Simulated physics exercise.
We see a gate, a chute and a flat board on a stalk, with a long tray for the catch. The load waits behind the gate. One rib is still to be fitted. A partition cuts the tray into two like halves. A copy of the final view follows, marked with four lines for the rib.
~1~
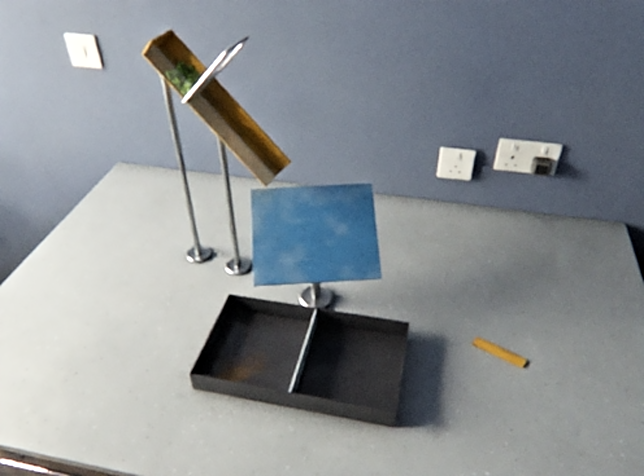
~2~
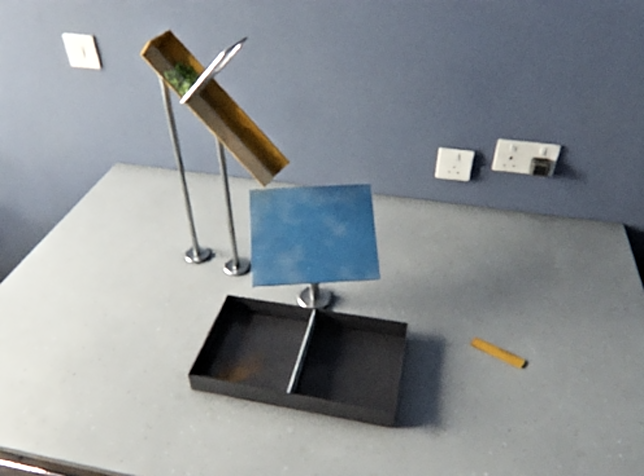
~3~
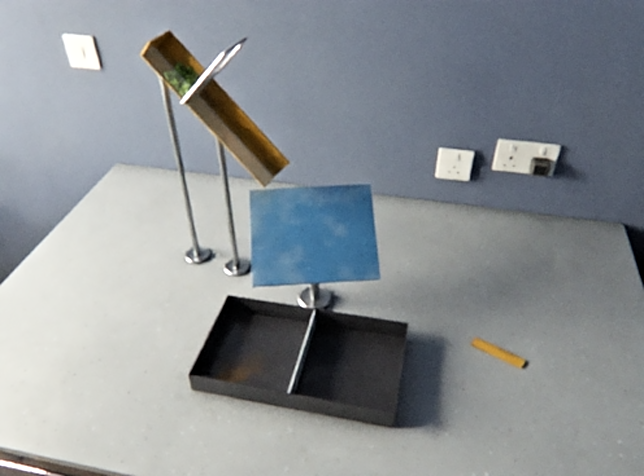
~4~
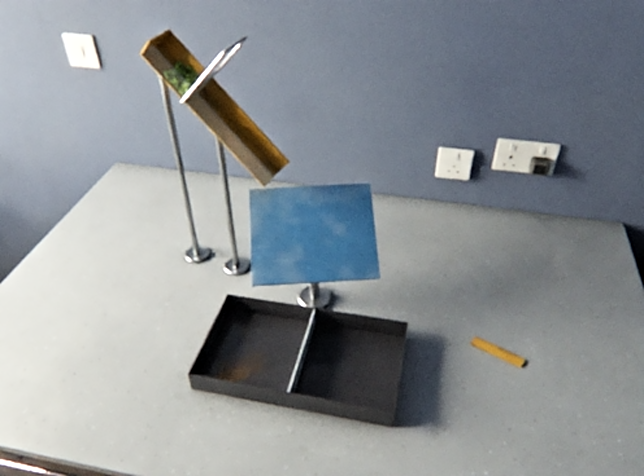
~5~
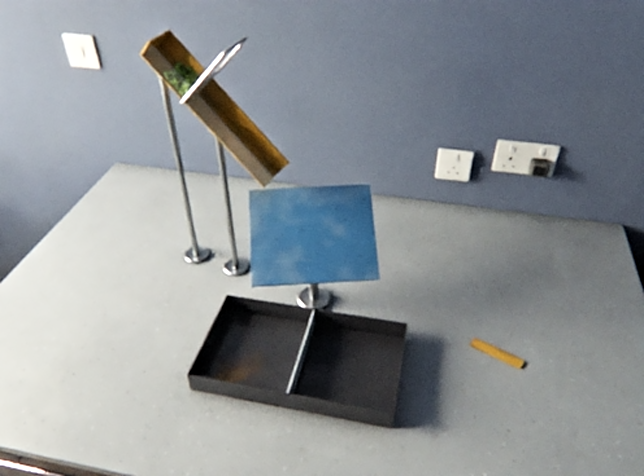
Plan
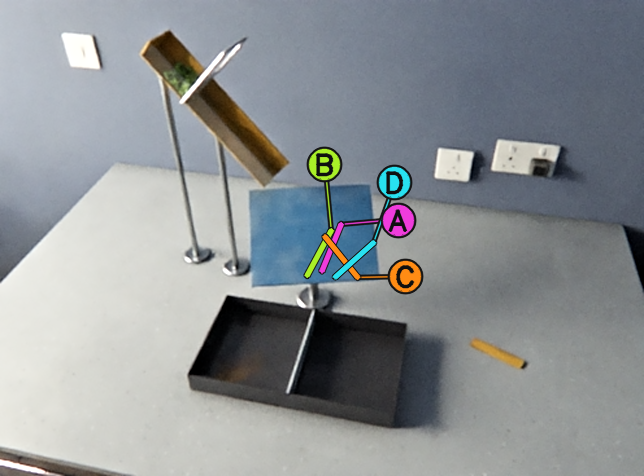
The footage shows a sloping wooden chute on metal stands, with small green pieces resting behind a gate, above a tilted blue board and a black tray split by a partition; nothing visibly moves apart from a very slight shift in view.
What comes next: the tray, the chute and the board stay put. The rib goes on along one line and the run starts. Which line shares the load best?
A is best.
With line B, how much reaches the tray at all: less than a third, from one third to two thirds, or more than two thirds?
More than two thirds.
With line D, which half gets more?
The right half.
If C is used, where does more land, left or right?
The right half.
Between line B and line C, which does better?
Line B.
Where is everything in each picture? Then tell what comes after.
The first picture shows load behind the gate at (189, 81), dried peas; lip of the chute at (273, 179), sloping fairly steeply.
The second picture shows middle of the board at (313, 233), tilted fairly steeply; middle of its low edge at (317, 283); of its high edge at (310, 186).
The third picture shows front corners of the tray at (189, 375) and (395, 413); front end of its middle wall at (288, 393); gate still shut at (206, 80).
The fourth picture shows middle of the load at (187, 81); lip at (272, 179).
The fifth picture shows middle of the load at (187, 82); lip at (271, 180).
On the marked copy, line A from (341, 224) to (322, 270); line B from (331, 230) to (307, 275); line C from (325, 236) to (357, 277); line D from (373, 242) to (335, 276).
With A, of what is caught, about half in the left half, about half in the right.
With B, of what is caught, most in the left half, a small part in the right.
With C, of what is caught, none in the left half, all in the right.
With D, of what is caught, a small part in the left half, nearly all in the right.
